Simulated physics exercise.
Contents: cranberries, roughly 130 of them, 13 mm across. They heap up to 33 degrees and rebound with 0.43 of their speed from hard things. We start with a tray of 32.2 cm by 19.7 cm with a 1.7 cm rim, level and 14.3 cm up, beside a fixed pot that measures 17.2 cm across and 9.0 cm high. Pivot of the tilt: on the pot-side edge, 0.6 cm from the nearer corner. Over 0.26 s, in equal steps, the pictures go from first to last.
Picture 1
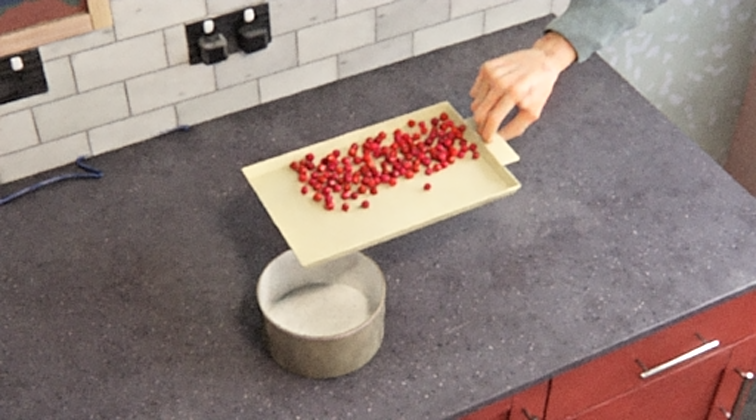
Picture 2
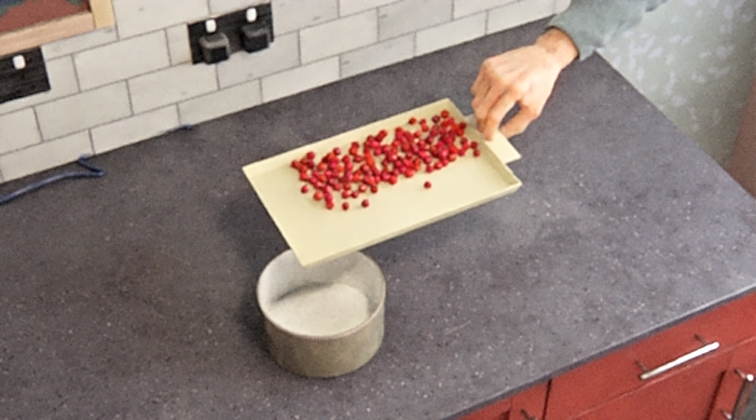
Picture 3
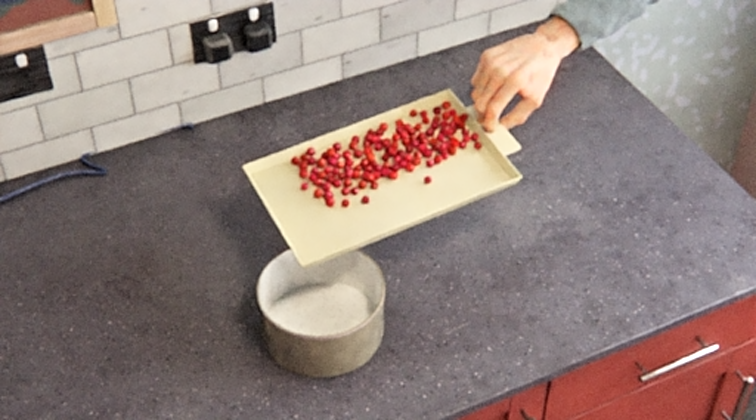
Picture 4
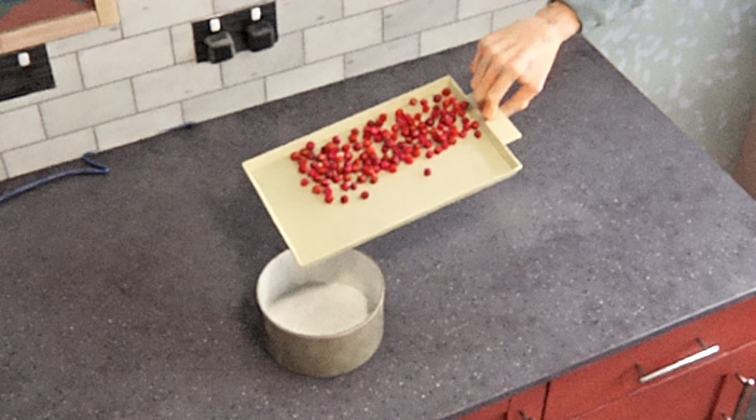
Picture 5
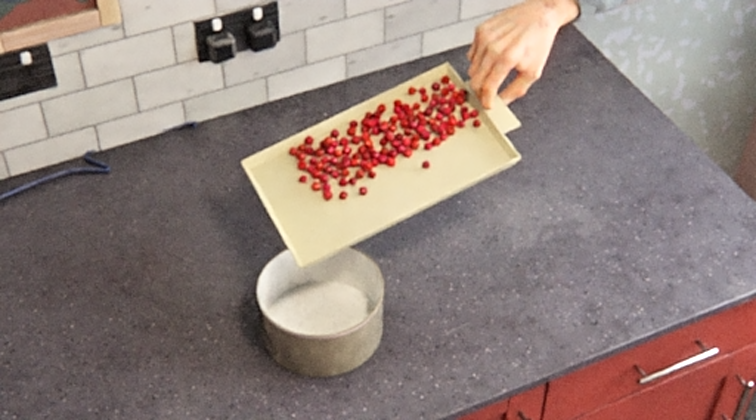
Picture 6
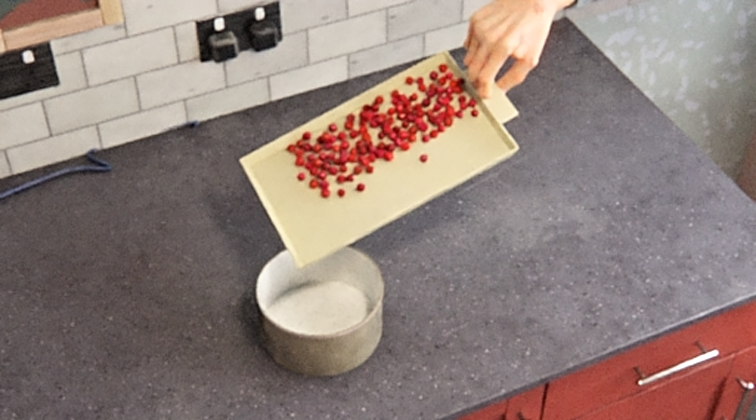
A pale cream tray scattered with many small red berries is held above a dark speckled countertop, seen from above at an angle, with white brick tiles and black sockets behind. A round, dull metal pot stands below the tray's left front corner, and red drawers show at lower right. The hand at the right steadily raises that end, slanting the tray leftward, while the berries keep their places on it.
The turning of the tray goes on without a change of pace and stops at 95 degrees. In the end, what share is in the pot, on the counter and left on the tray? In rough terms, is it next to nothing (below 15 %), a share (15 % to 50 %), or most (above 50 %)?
In order: Pot: That should get a moderate amount; counter: That should get more than half; tray: That should get only a little.
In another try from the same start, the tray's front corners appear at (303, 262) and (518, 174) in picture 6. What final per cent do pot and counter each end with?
The pot gets 65 and the counter 35.
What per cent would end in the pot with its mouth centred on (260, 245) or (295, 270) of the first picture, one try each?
20 % and 50 %.
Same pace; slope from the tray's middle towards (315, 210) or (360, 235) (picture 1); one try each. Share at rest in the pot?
First try: About 15 percent; second try: About 70 percent.
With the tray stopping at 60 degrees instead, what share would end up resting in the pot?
It would be near 15 per cent.
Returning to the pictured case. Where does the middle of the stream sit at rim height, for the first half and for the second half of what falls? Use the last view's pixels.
It passes about (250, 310) first and (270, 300) afterwards.
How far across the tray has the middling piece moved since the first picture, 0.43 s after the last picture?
Roughly 17 cm.
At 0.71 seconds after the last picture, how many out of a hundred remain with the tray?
About 40 per cent.
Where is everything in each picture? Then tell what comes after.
Tray tilt 0 degrees, front corners at (305, 260) and (514, 184); middle of the pieces at (389, 158); pot at (321, 288), in the first frame.
Tray tilt 1 degrees, front corners at (305, 260) and (515, 182); middle of the pieces at (390, 157), in the second frame.
Tray tilt 4 degrees, front corners at (304, 260) and (516, 175), lowest corner left front; middle of the pieces at (390, 151), in the third frame.
Tray tilt 9 degrees, front corners at (303, 261) and (515, 165), lowest corner left front; middle of the pieces at (389, 142), in the fourth frame.
Tray tilt 13 degrees, front corners at (302, 261) and (514, 156), lowest corner left front; middle of the pieces at (388, 135), in the fifth frame.
Tray tilt 18 degrees, front corners at (301, 262) and (512, 147), lowest corner left front; middle of the pieces at (386, 127); pot at (320, 286), in the sixth frame.
Then, 0.43 s after the last picture, tilt 55 degrees; the tray holds 100 %, the pot 0 %.
Then, 0.71 s after the last picture, tilt 80 degrees; the tray holds 40 %, the pot 15 %.
Then, 1.10 s after the last picture, tilt 95 degrees; the tray holds 0 %, the pot 40 %.
In the end, pot 40 %, counter 60 %, tray 0 %.
